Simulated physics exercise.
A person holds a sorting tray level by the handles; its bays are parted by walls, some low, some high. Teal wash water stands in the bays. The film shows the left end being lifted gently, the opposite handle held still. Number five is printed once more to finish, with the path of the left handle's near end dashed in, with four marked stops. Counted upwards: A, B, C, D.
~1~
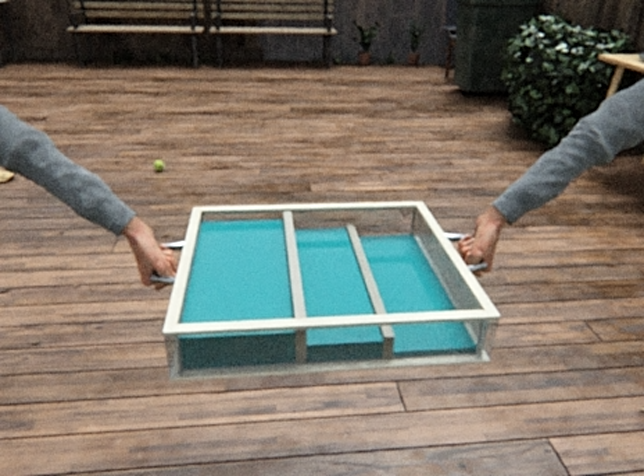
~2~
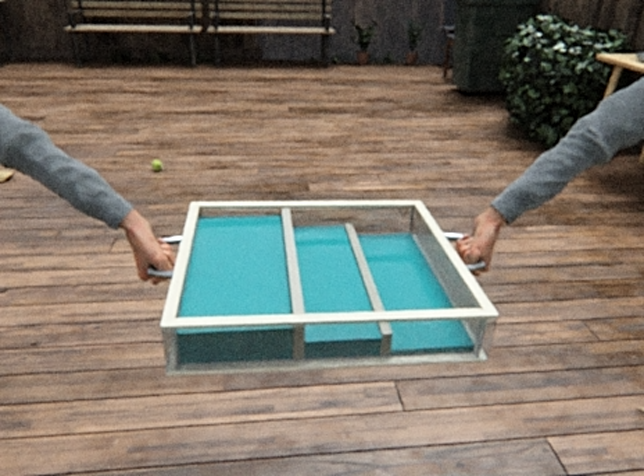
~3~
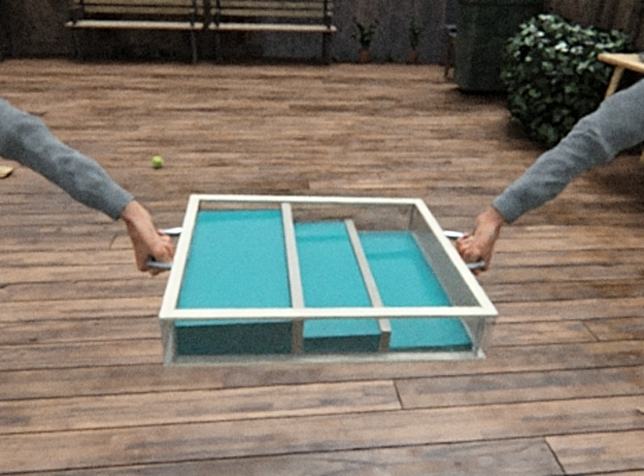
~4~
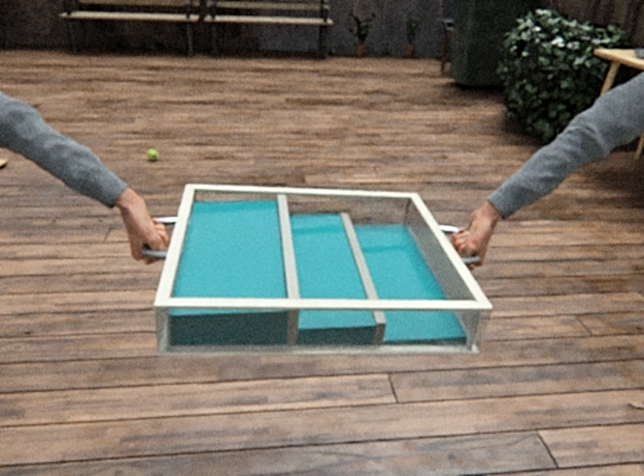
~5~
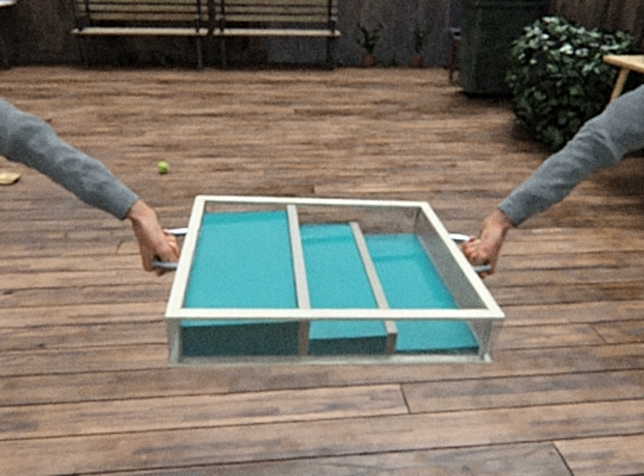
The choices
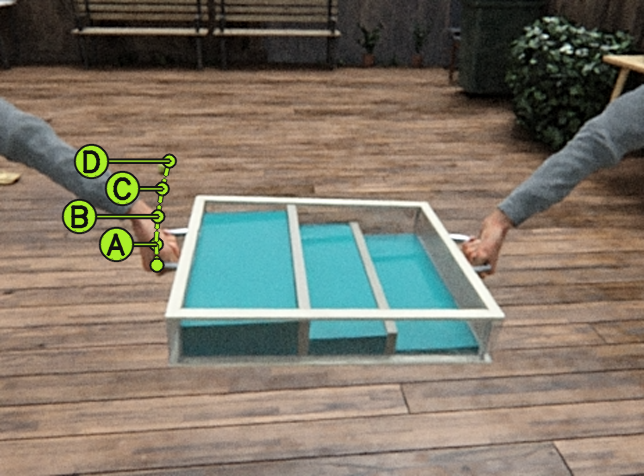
At first, two hands grip the side handles of a pale-framed tray above a wooden deck, holding it level, with teal water in three walled bays, deepest on the left. The tray then tilts very slightly down to the right, the water staying in its separate bays as the hands keep their grip.
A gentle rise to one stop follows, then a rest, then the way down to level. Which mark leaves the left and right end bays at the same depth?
Best: D.
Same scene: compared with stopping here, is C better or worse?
Mark C is better.
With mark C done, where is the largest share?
It is the left one.
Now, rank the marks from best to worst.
The order is D, C, B, A.
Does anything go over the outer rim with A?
No.
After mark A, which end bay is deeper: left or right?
The left end bay.
In lime, A at (156, 244); B at (157, 216); C at (162, 188); D at (169, 161).
For mark A, the left end bay stands much deeper than the other; nothing spills.
For mark B, the left end bay stands much deeper than the other; nothing spills.
For mark C, the left end bay stands much deeper than the other; nothing spills.
For mark D, the two end bays stand about equally deep; nothing spills.
